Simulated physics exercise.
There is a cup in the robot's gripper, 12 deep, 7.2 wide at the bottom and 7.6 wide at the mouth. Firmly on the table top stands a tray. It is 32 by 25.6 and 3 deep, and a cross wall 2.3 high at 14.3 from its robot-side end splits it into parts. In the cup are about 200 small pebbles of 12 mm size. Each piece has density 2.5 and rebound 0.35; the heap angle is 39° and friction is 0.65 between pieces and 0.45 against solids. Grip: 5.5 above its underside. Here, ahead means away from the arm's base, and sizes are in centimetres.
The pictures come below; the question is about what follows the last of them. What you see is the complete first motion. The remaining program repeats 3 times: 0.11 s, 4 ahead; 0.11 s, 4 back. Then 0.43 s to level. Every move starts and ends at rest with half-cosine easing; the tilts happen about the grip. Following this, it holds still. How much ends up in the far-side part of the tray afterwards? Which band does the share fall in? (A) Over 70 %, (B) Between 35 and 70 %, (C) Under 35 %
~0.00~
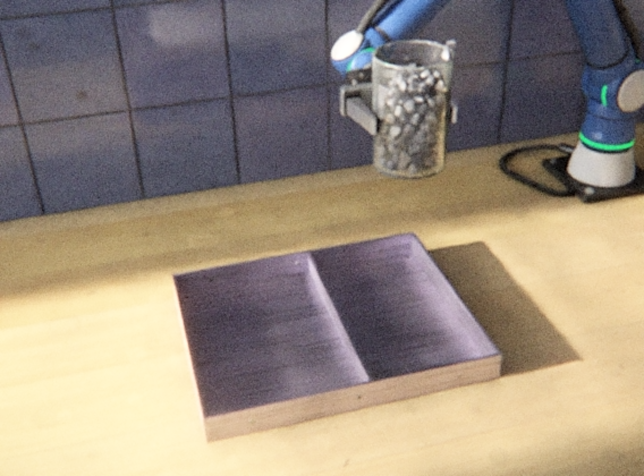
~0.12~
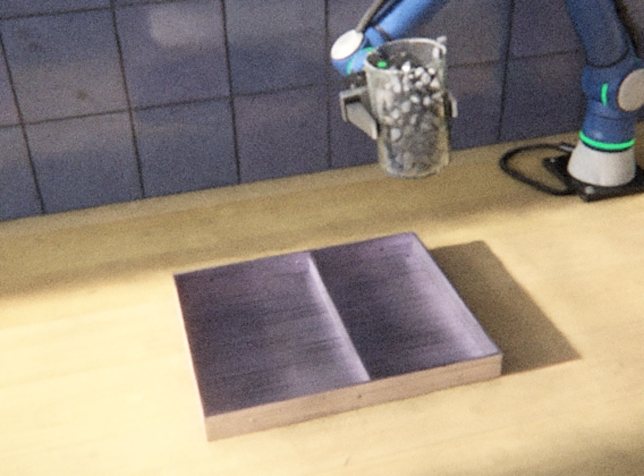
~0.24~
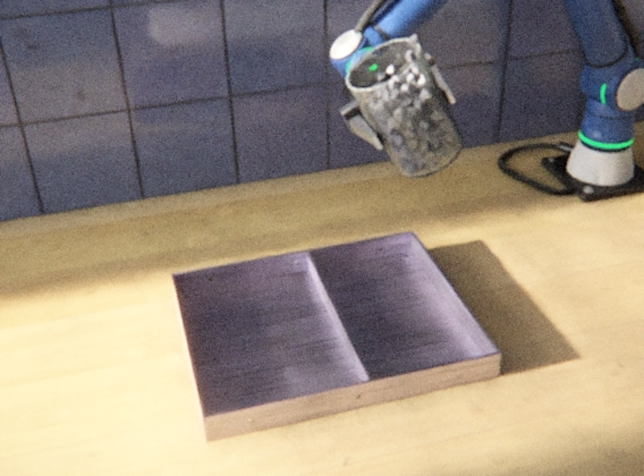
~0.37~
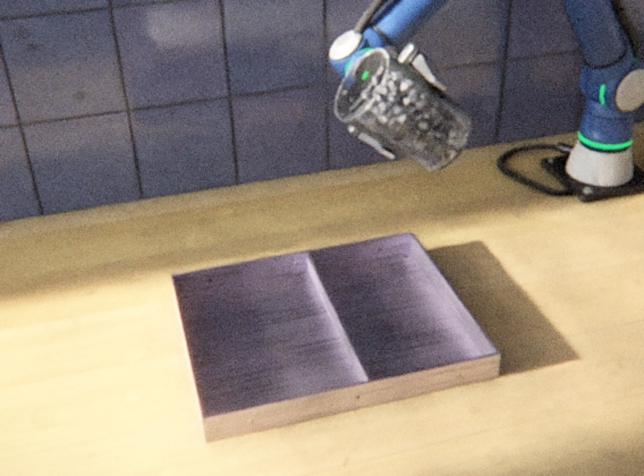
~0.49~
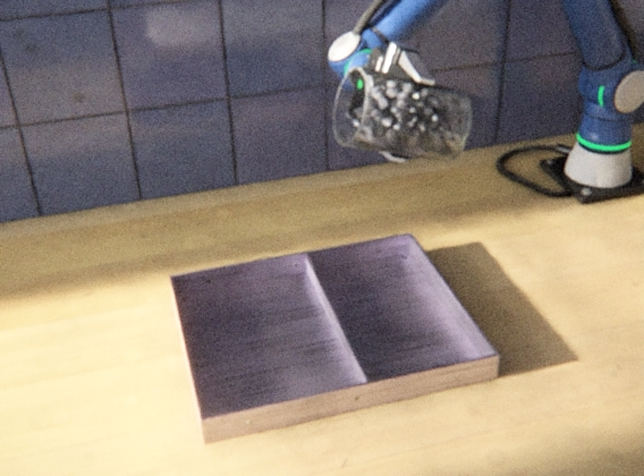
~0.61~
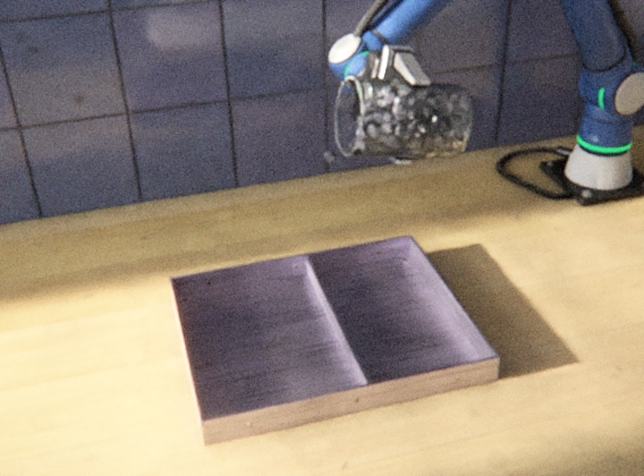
B.
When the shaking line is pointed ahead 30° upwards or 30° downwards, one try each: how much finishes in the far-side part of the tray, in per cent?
Near 65 and 15 percent respectively.
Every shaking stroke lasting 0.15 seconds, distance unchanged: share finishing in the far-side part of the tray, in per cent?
That would give around 15 per cent.
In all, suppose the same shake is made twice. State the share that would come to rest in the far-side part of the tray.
That share would be near 35 percent.
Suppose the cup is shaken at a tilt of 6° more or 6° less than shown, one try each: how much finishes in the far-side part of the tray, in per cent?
It would be around 60 and 25 per cent.
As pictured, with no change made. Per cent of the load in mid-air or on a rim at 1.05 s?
Roughly 10 percent.
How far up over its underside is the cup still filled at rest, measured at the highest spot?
Roughly 7.0 cm.
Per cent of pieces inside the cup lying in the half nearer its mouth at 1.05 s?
Something like 65 percent sits in that half.
After 1.05 s, tilted 79° forward, highest piece 29 above the table; 145 in the cup, 34 in the far-side part, 2 in the robot-side part, 21 in flight or on a rim.
After 1.48 s, tilted 40° forward, highest piece 30 above the table; 106 in the cup, 88 in the far-side part, 4 in the robot-side part, 1 on the table or floor, 3 in flight or on a rim.
After 1.90 s, level, highest piece 28 above the table; 106 in the cup, 91 in the far-side part, 4 in the robot-side part, 1 on the table or floor.
After 2.95 s, level, highest piece 28 above the table; 106 in the cup, 91 in the far-side part, 4 in the robot-side part, 1 on the table or floor.
In the end, 106 in the cup, 91 in the far-side part, 4 in the robot-side part, 1 on the table or floor. That is 45 % in the far-side part of the tray.
